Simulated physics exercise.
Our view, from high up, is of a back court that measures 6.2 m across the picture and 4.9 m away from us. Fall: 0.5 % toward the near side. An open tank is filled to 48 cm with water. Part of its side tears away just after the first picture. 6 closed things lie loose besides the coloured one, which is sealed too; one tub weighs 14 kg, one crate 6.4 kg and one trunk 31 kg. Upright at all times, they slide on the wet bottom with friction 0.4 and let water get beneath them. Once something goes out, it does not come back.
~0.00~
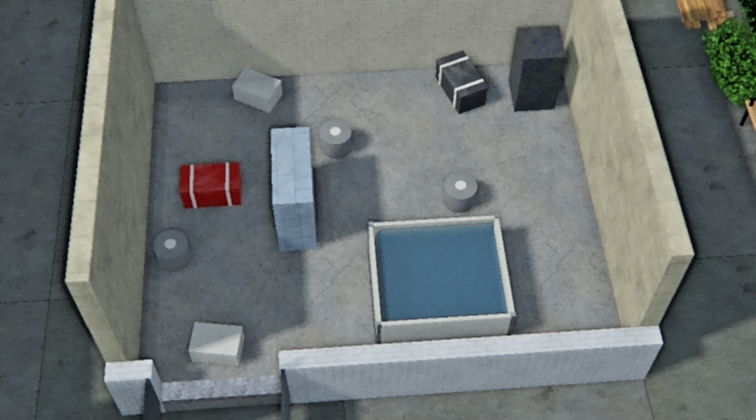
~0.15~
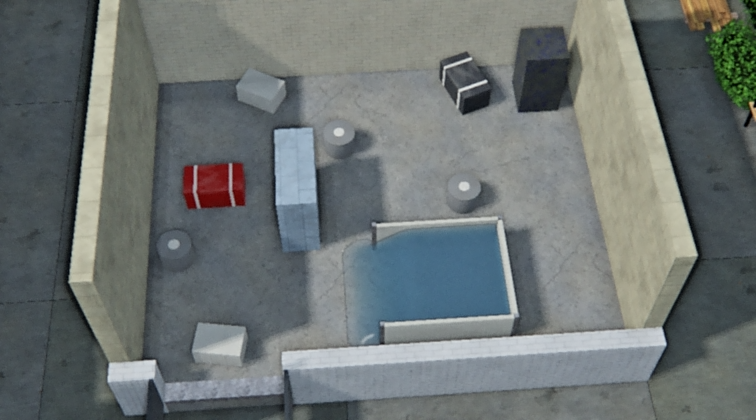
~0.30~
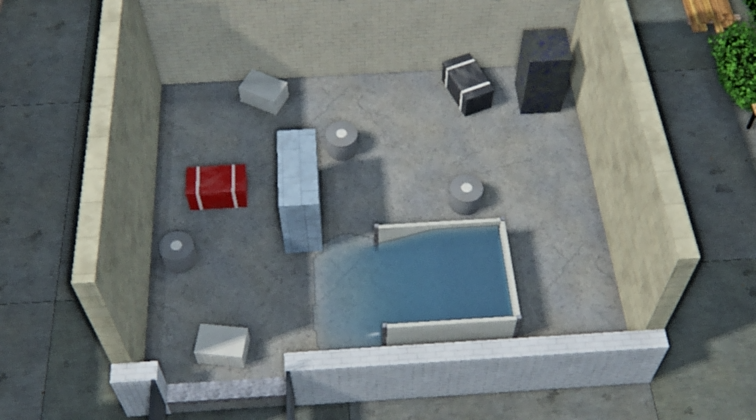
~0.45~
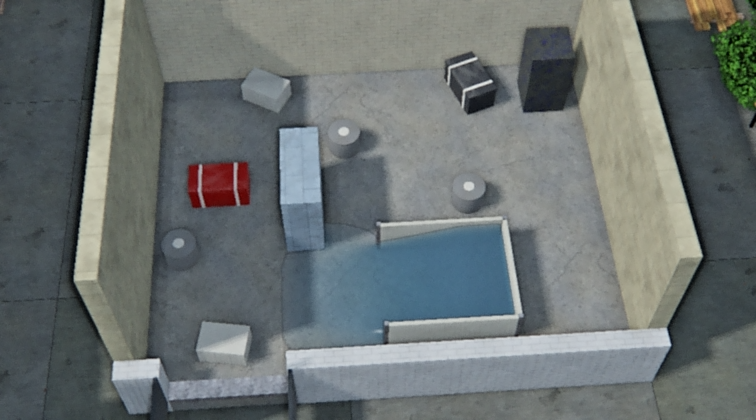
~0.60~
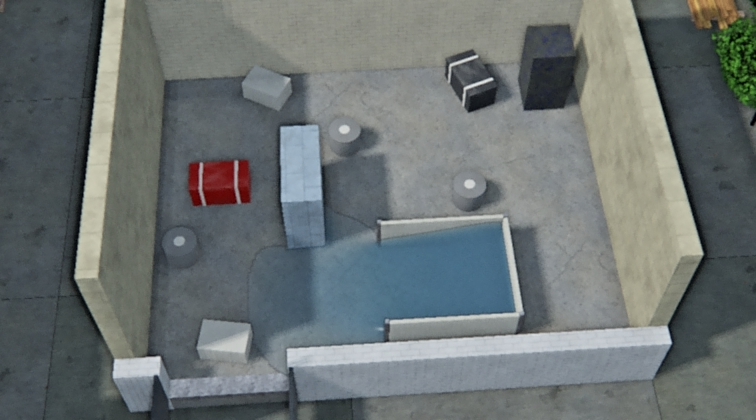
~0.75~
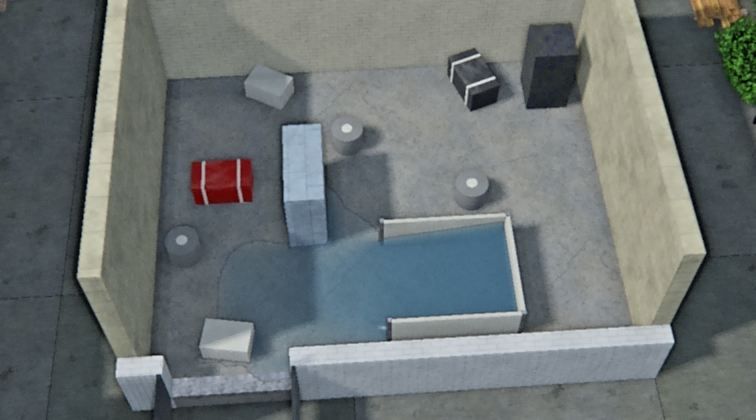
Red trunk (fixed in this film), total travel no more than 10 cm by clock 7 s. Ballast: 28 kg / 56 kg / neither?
To my eye, it needs the heavier setting.
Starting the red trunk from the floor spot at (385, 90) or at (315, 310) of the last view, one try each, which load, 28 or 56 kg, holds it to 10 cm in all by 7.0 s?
In turn: The lighter suffices; both fail.
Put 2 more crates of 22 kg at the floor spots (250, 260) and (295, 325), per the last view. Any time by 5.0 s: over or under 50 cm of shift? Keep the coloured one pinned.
Beyond it, beyond it.
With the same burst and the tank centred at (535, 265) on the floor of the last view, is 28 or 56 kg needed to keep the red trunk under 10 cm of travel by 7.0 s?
Then the smaller load will do.
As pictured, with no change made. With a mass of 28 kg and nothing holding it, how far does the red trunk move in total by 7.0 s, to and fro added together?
Close to 40 centimetres all told.
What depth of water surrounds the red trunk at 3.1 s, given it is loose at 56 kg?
Roughly 4 cm.
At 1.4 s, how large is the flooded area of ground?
My estimate is roughly 9.5 m2.
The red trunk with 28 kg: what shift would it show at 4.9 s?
About 40 cm.
After 1.4 s the red trunk would be 0 cm from its start with 28 kg and 0 cm from its start with 56 kg; 0 cm of water round it then.
After 3.1 s the red trunk would be 1 cm from its start with 28 kg and 0 cm from its start with 56 kg; 4 cm of water round it then.
After 4.9 s the red trunk would be 45 cm from its start with 28 kg and 0 cm from its start with 56 kg; 5 cm of water round it then.
After 7.0 s the red trunk would be 45 cm from its start with 28 kg and 0 cm from its start with 56 kg; 4 cm of water round it then.
